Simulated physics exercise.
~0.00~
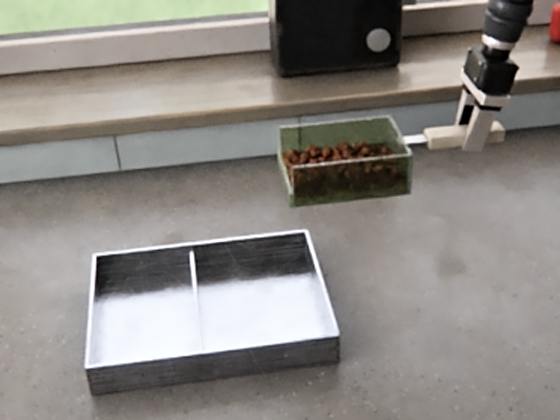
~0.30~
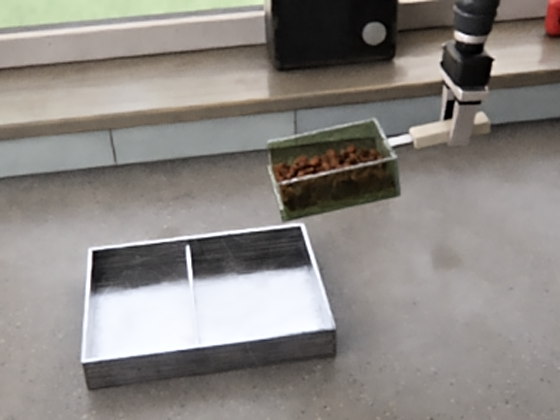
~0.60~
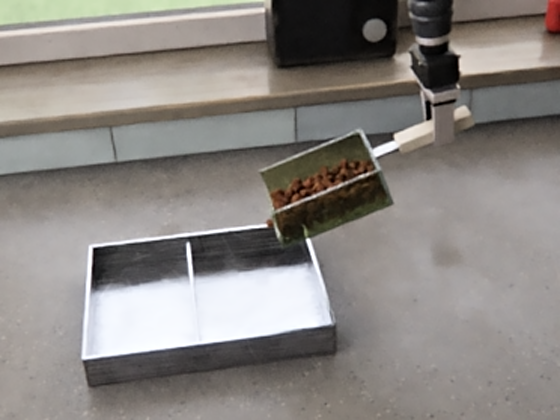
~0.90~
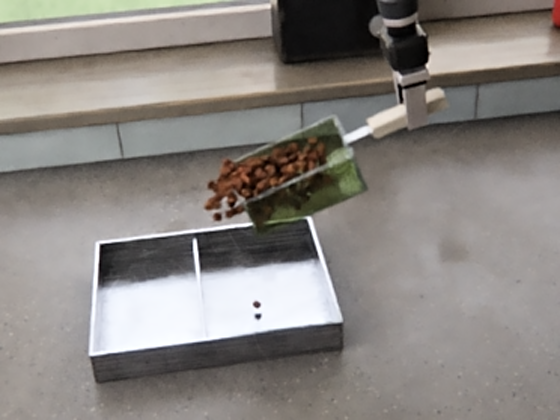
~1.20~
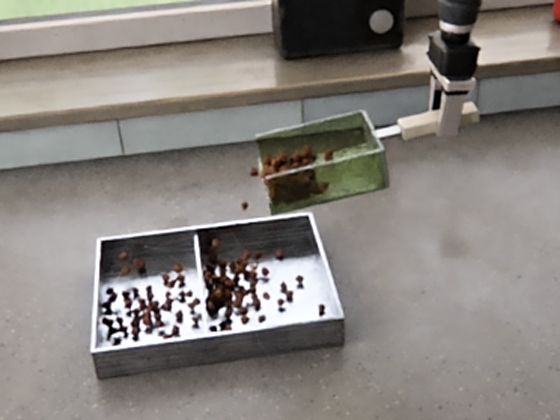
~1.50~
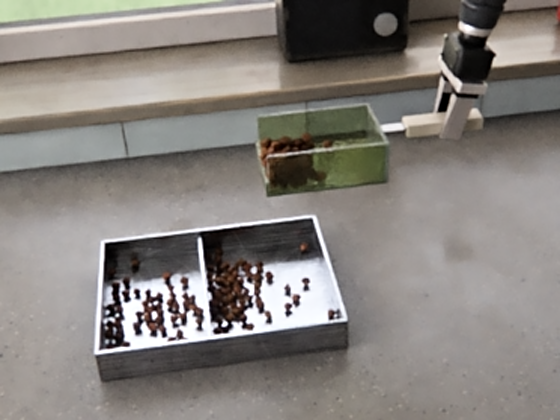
Robot arm tilting a green clear-sided box, spilling brown pellets across both halves of a divided tray, then levelling it partly full.
